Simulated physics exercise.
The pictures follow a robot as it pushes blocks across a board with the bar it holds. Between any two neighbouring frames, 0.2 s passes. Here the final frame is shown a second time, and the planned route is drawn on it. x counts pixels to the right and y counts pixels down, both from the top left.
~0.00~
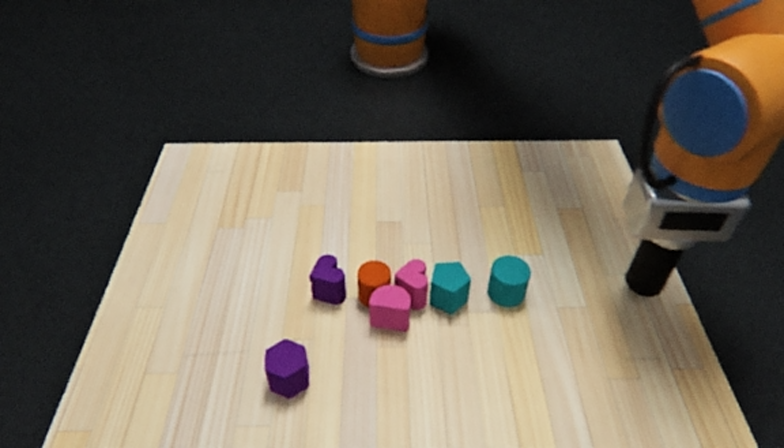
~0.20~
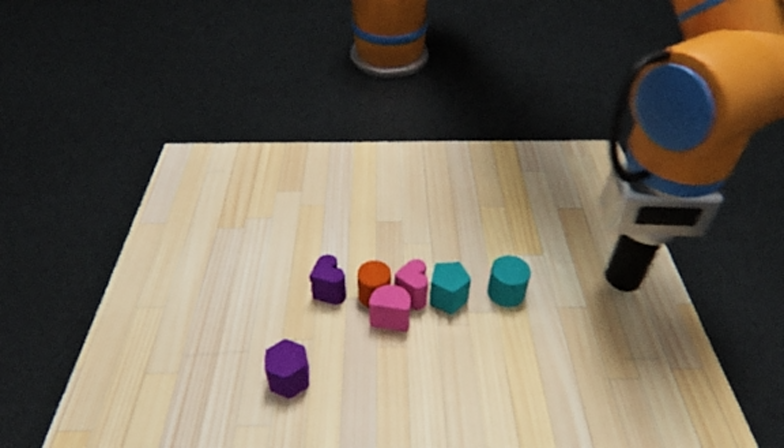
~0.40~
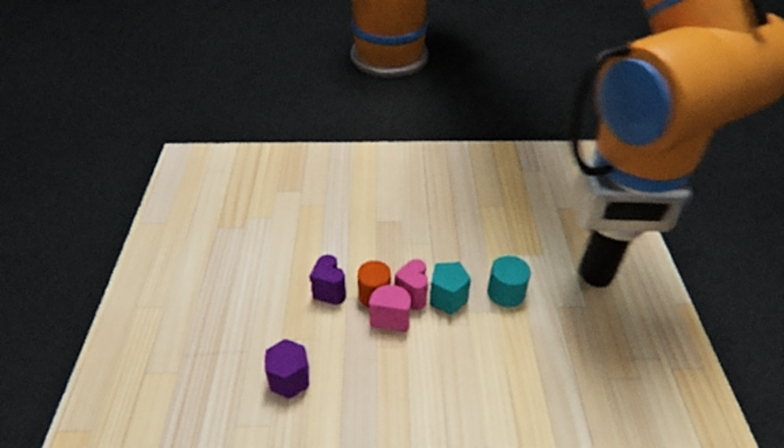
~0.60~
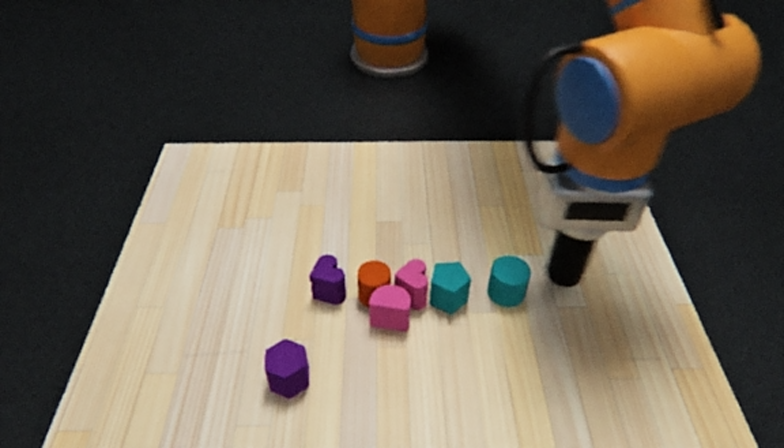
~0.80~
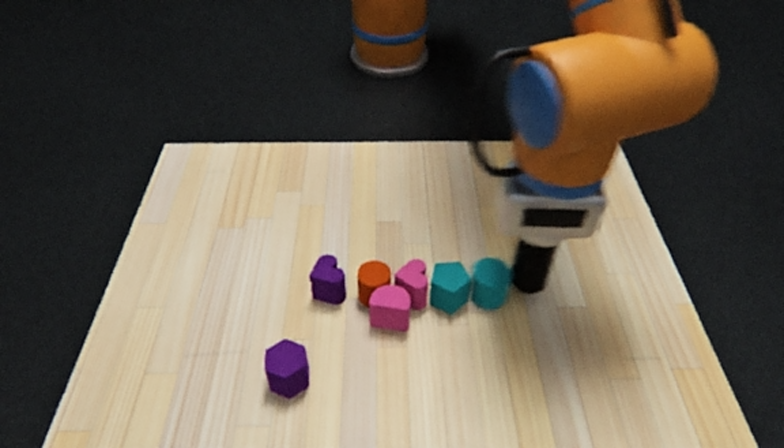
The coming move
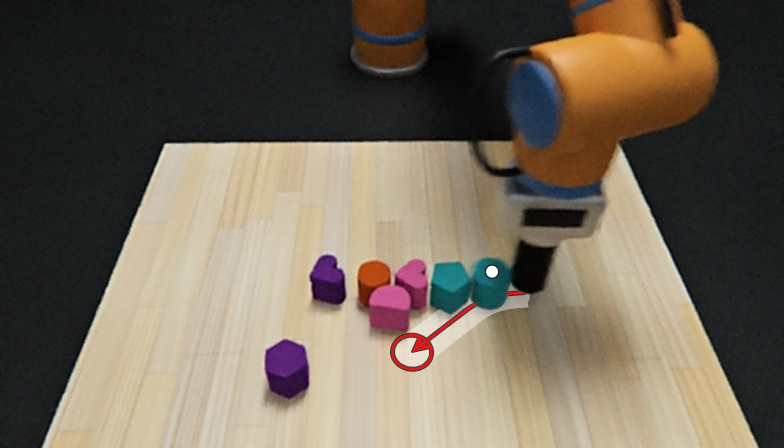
An orange robot arm moved left across a wooden table and nudged a turquoise round block slightly left, up close to the turquoise pentagon, while the purple, red-orange and pink blocks stayed still.
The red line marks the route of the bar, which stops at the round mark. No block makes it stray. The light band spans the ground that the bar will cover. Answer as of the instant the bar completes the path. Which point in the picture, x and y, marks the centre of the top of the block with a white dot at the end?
The centre of its top will be at (374, 319).
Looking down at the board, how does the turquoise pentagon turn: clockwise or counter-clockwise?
From overhead, clockwise.
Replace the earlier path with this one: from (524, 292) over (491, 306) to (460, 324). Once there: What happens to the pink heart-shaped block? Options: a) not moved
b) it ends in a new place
b: It ends in a new place.
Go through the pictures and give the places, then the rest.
In the first picture, bar tip at (644, 283); block tops, purple six-sided block at (285, 357); pink D-shaped block at (391, 297); pink heart-shaped block at (414, 273); turquoise pentagon at (450, 275); turquoise circular block at (512, 269).
In the second picture, bar at (623, 278); blocks unchanged.
In the third picture, bar at (596, 274); blocks unchanged.
In the fourth picture, bar at (564, 274); blocks unchanged.
In the fifth picture, bar at (528, 280); purple six-sided block at (285, 357); pink D-shaped block at (391, 297); pink heart-shaped block at (414, 273); turquoise pentagon at (450, 275); turquoise circular block at (492, 272).
Path on the board, from (524, 292) via (482, 301) and (447, 325), ending at (412, 352); the dot is on the turquoise circular block.
What follows on the original path. One third of the way, bar at (484, 288); pink D-shaped block at (378, 302); pink heart-shaped block at (394, 267), turned 55° clockwise; turquoise pentagon at (410, 289), turned 25° clockwise; turquoise circular block at (448, 286).
Two thirds of the way, bar at (448, 313); pink D-shaped block at (339, 311), turned 15° anticlockwise; pink heart-shaped block at (392, 266), turned 75° clockwise; turquoise pentagon at (371, 294), turned 30° clockwise; turquoise circular block at (409, 302).
At the end, bar at (413, 340); purple six-sided block in place; pink D-shaped block at (319, 311), turned 40° anticlockwise; pink heart-shaped block at (392, 266), turned 75° clockwise; turquoise pentagon at (352, 293), turned 80° clockwise; turquoise circular block at (374, 319).
